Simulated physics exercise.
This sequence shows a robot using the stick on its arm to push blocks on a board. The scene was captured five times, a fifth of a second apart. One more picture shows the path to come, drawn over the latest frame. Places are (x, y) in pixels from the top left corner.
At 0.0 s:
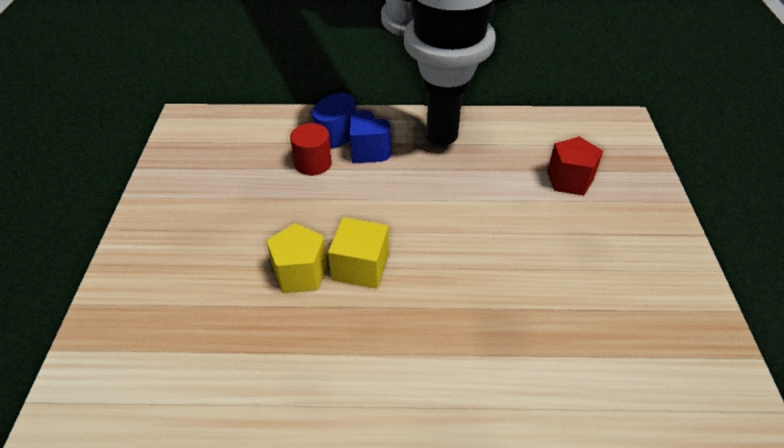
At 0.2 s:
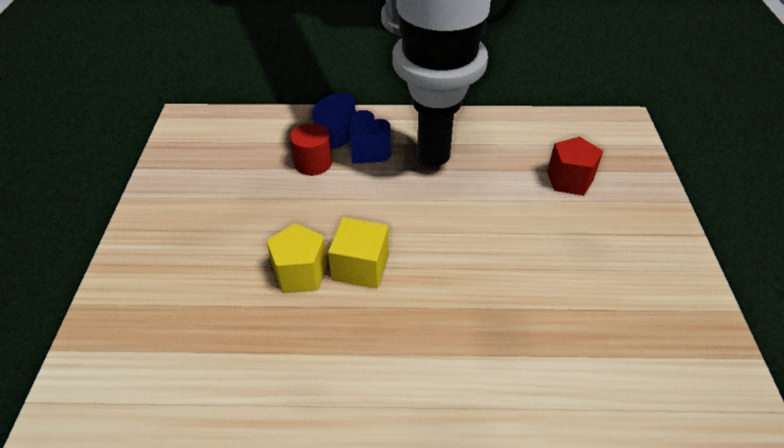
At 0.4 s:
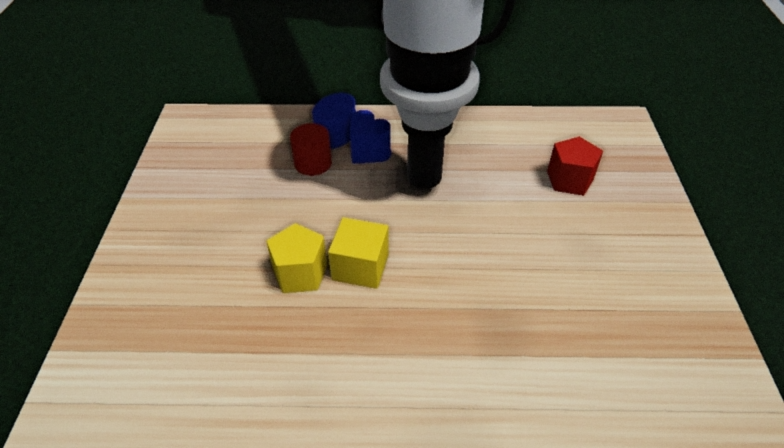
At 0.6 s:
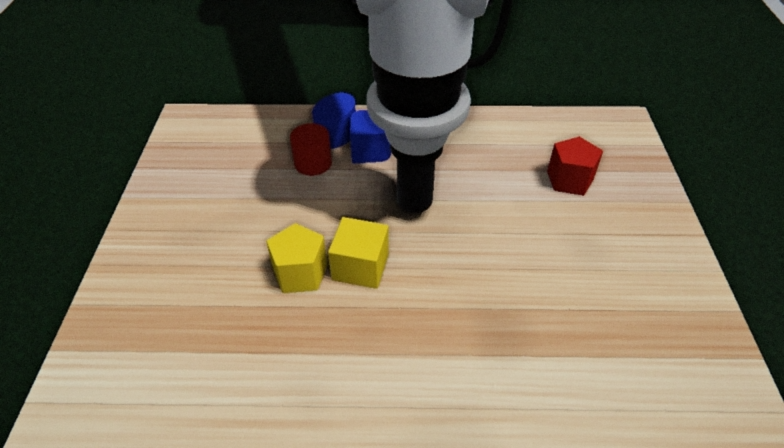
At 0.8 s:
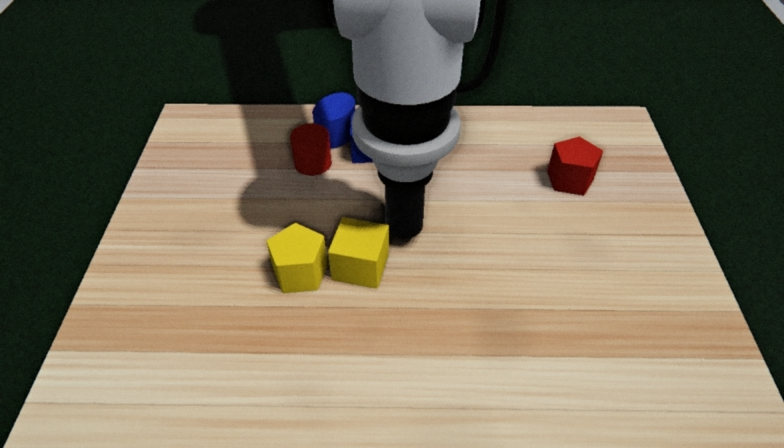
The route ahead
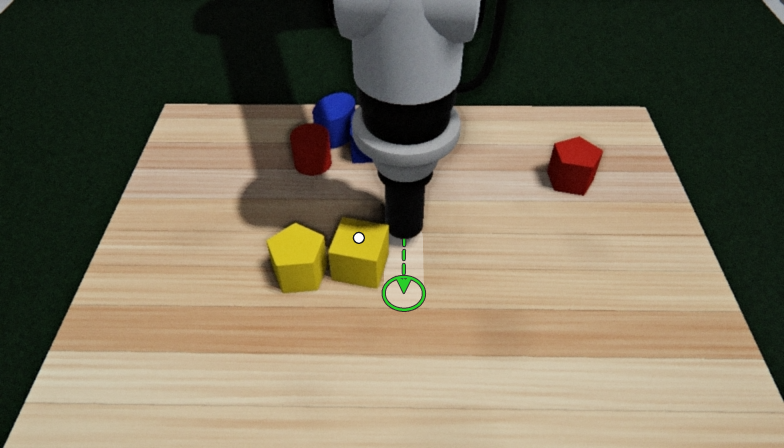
A robot arm moved its black stick down and slightly left across a wooden board, from near the blue blocks to beside the yellow square block, while all the blocks stayed still.
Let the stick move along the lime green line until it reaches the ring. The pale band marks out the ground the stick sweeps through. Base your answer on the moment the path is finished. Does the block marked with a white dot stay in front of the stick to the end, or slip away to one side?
The stick moves past it.
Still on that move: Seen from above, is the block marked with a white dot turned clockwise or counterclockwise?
It turns clockwise.
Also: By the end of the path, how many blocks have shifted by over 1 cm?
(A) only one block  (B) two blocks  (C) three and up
A - only one block.
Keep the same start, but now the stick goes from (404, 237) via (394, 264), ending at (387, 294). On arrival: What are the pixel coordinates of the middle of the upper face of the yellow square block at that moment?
Its top centre lands on (336, 268).
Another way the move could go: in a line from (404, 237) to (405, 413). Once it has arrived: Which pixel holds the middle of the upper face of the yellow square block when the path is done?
I expect it at (350, 258).
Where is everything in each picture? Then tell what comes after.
In the first frame, tip of the stick at (442, 135), middles of tops, yellow pentagonal block at (295, 245), yellow square block at (359, 238).
In the second frame, stick at (434, 156), nothing pushed.
In the third frame, stick at (424, 177), nothing pushed.
In the fourth frame, stick at (415, 201), nothing pushed.
In the fifth frame, stick at (404, 225), yellow pentagonal block at (295, 245), yellow square block at (359, 238).
The line goes in a line from (404, 237) to (404, 293); the dot is on the yellow square block.
The first path, step by step. Halfway along, stick at (404, 253); yellow square block at (353, 247), turned 25° clockwise.
At the end, stick at (404, 282); yellow pentagonal block unmoved; yellow square block at (351, 256), turned 55° clockwise.
